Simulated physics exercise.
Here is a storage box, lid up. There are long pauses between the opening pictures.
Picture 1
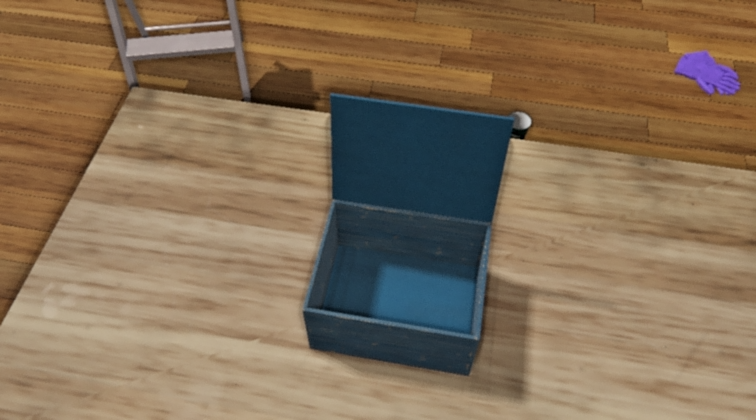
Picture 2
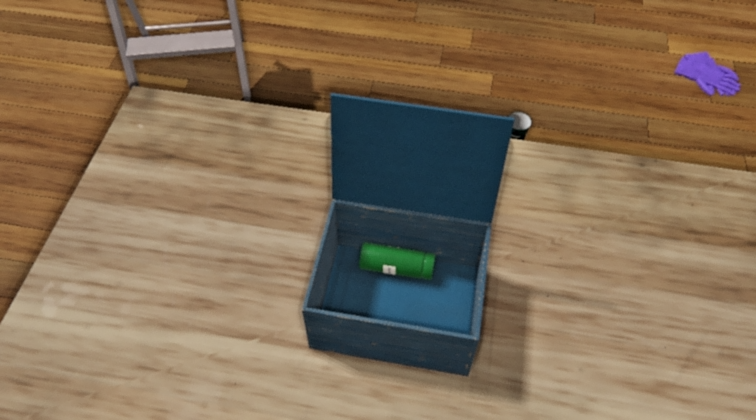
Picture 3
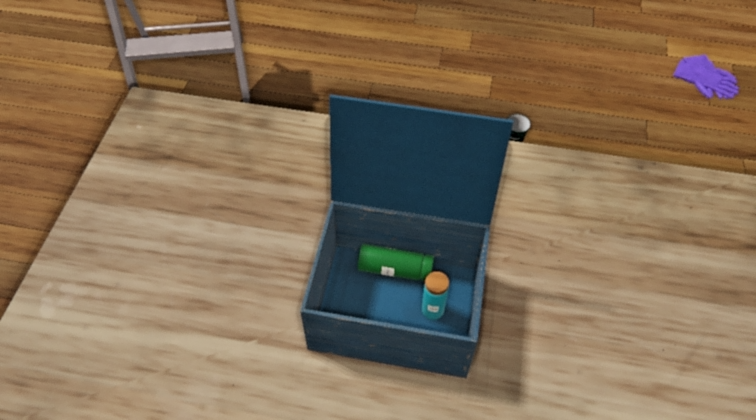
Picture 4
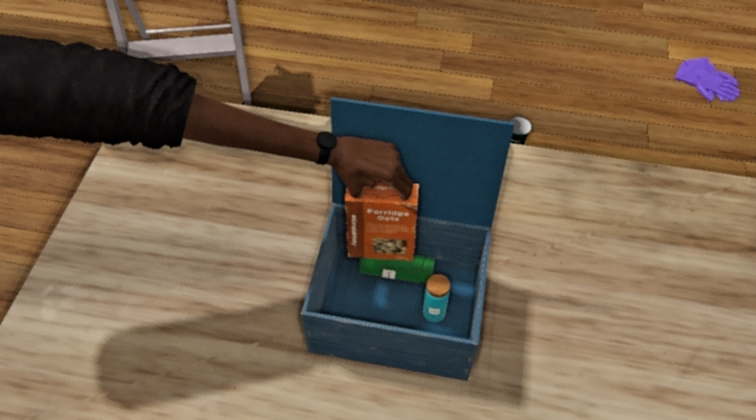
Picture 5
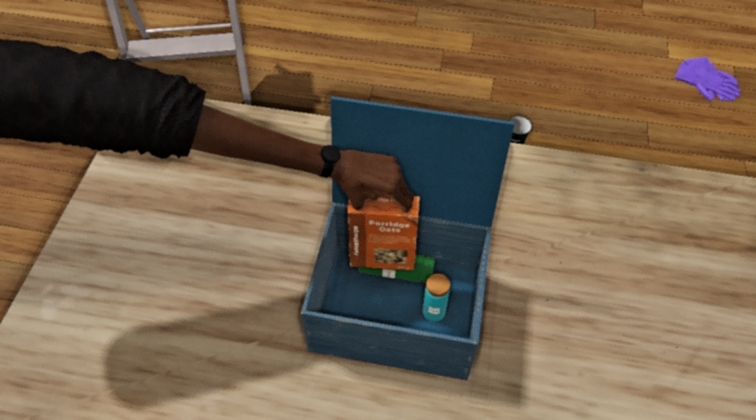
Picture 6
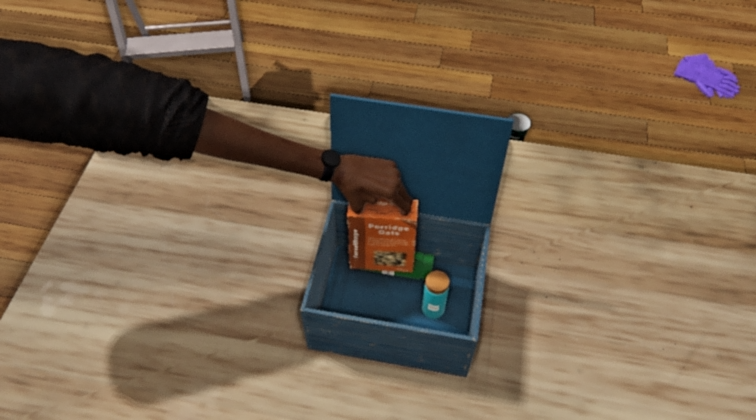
In this clip, an open blue box on a wooden table is empty, then holds a green cylinder, then also a turquoise shaker with an orange lid, before a hand from the left lowers an orange packet inside, still gripping it.
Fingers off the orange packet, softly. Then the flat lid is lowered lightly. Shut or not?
Outcome: The lid closes.
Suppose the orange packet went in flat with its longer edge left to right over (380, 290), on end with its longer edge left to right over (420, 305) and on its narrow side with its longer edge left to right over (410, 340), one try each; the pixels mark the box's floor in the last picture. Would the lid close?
First, it closes; second, it closes; third, it closes.
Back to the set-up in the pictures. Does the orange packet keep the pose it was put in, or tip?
It tips.
Then, 0.50 s after the last picture, orange packet tipped 66° from how it was near (374, 294).
Then, 1.60 s after the last picture, lid 57° above the rim; orange packet tipped 66° from how it was near (373, 295).
Then, 1.90 s after the last picture, lid 21° above the rim; orange packet tipped 66° from how it was near (373, 295).
At rest, lid shut; tipped over in the box, orange packet; the other 2 in place. Seen from the same camera at the end, orange packet near (373, 295).
